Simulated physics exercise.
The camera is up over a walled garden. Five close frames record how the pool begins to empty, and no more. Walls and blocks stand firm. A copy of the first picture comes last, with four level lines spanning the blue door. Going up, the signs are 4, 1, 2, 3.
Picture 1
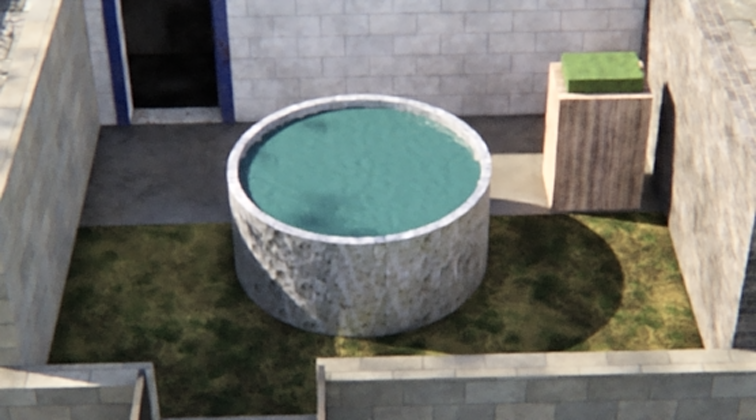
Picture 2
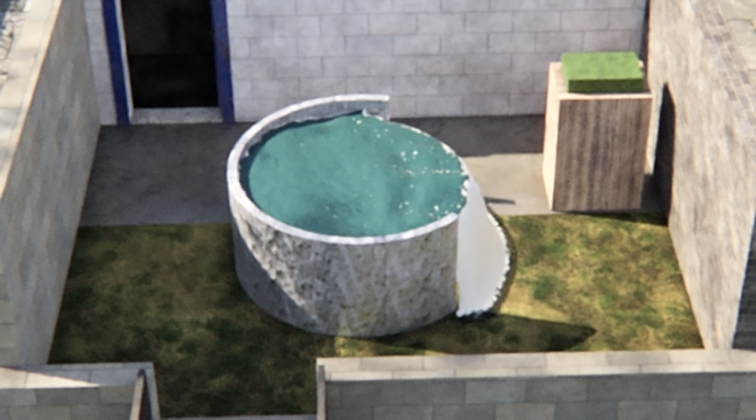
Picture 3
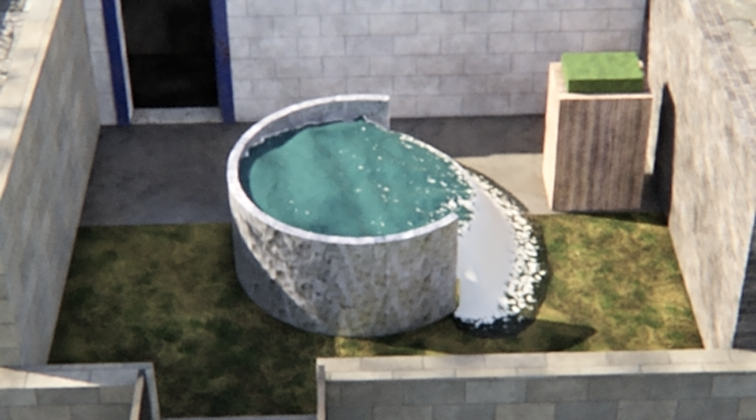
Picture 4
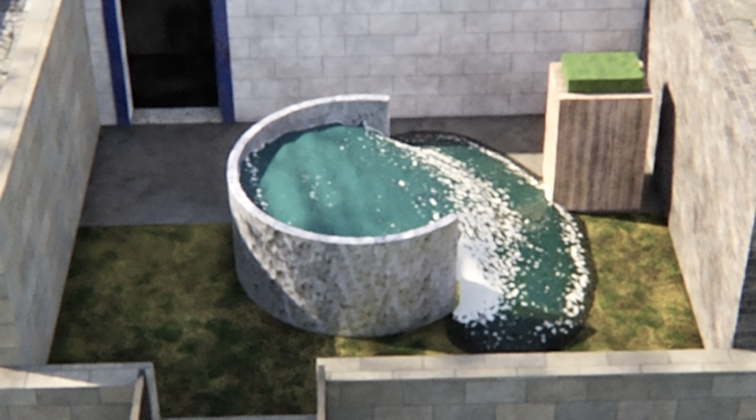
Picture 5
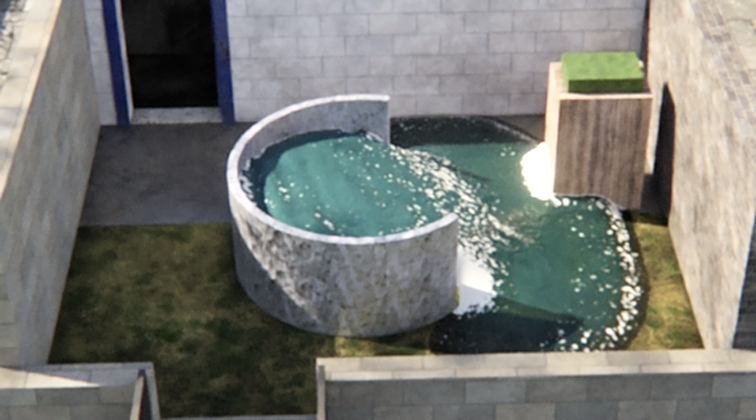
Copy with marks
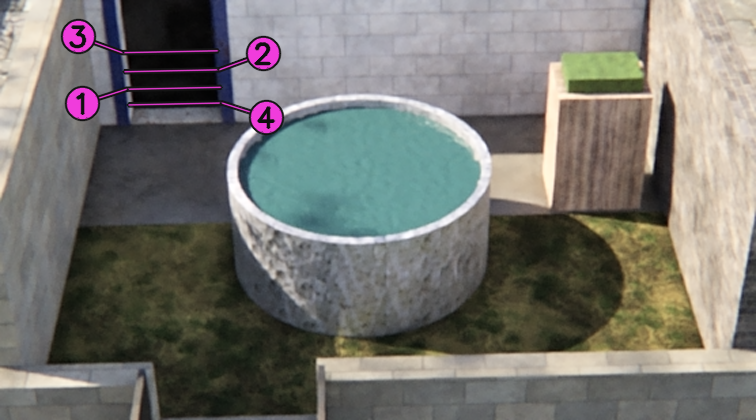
Water sat still in a round stone pool in a walled garden, then the pool's right side vanished and the water poured out, foaming across the grass and around the grass-topped block.
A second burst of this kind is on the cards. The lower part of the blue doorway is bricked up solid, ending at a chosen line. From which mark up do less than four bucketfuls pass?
4 will do.
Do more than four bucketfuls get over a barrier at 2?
No, that is safe.
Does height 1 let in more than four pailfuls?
No.
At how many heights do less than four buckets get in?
All of the four.
In magenta, 1 at (173, 88); 2 at (171, 70); 3 at (169, 51); 4 at (175, 103); from the bottom up 4, 1, 2, 3.
With 1, nothing gets over.
With 2, nothing gets over.
With 3, nothing gets over.
With 4, a splash gets over, under a bucket.
